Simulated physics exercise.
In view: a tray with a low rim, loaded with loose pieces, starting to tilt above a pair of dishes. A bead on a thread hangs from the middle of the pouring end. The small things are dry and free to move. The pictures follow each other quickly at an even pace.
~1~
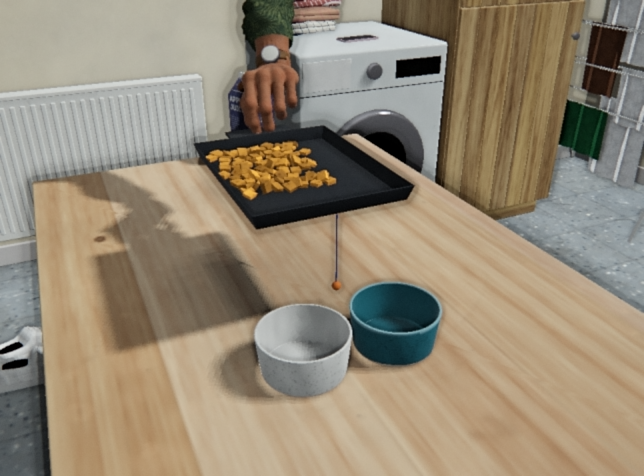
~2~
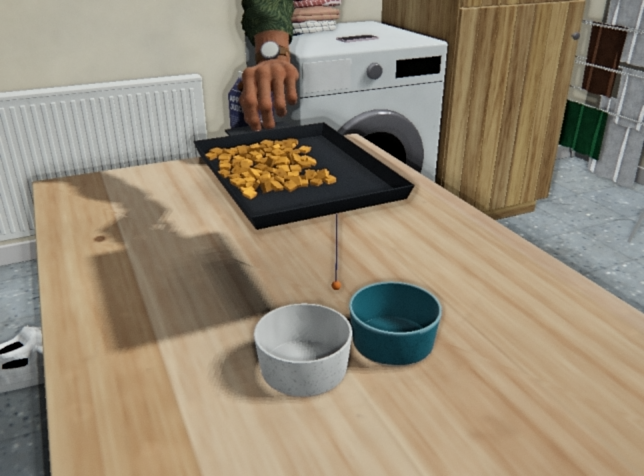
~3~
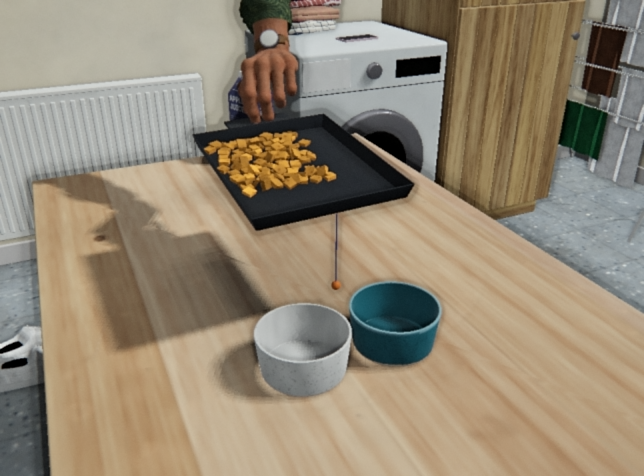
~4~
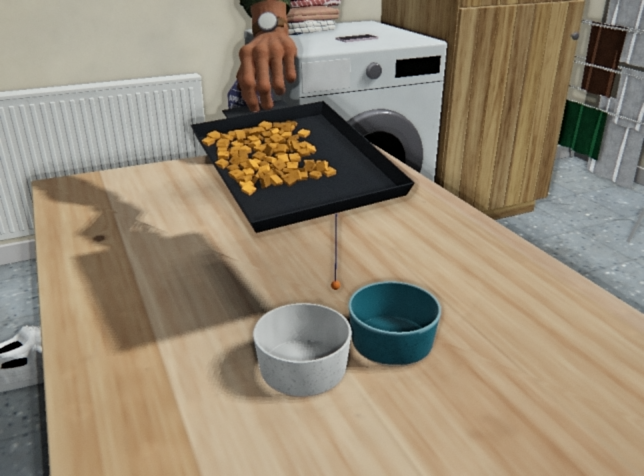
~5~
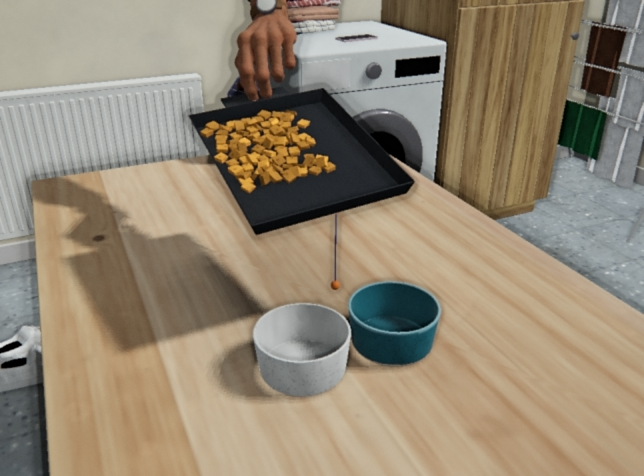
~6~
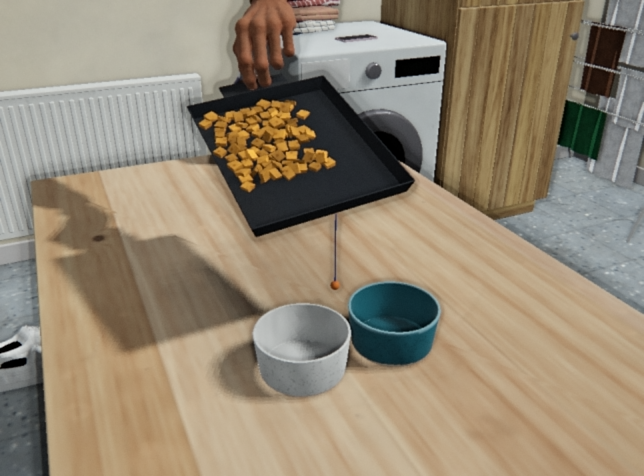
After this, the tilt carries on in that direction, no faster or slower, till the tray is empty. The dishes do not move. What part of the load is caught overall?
They take over half between them.
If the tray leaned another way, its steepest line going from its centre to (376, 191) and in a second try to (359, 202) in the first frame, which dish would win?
One: The right one. Two: The right one.
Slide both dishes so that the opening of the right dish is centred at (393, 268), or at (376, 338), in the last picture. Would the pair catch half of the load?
In turn: Below a half; below a half.
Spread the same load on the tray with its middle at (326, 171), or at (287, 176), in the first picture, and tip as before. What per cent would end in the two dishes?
First some 70, then 70 per cent.
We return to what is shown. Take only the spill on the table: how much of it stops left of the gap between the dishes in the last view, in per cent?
Near 100 %.
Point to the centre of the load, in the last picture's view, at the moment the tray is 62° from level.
Close to (274, 216).
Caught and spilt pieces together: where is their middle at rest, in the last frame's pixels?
Close to (279, 359).
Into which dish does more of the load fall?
Fuller: The dish on the left.
Shortly afterwards, tray tipped steeply; all but a few on the tray; a little in the air.
Next, tray tipped past a quarter turn; near a quarter on the tray; near a third in the left dish; a little outside both; near a quarter in the air.
Some moments later, tray tipped past a quarter turn; near two thirds in the left dish; near a third outside both.
In the end, tray tipped past a quarter turn; near two thirds in the left dish; none at all in the right dish; near a third outside both.
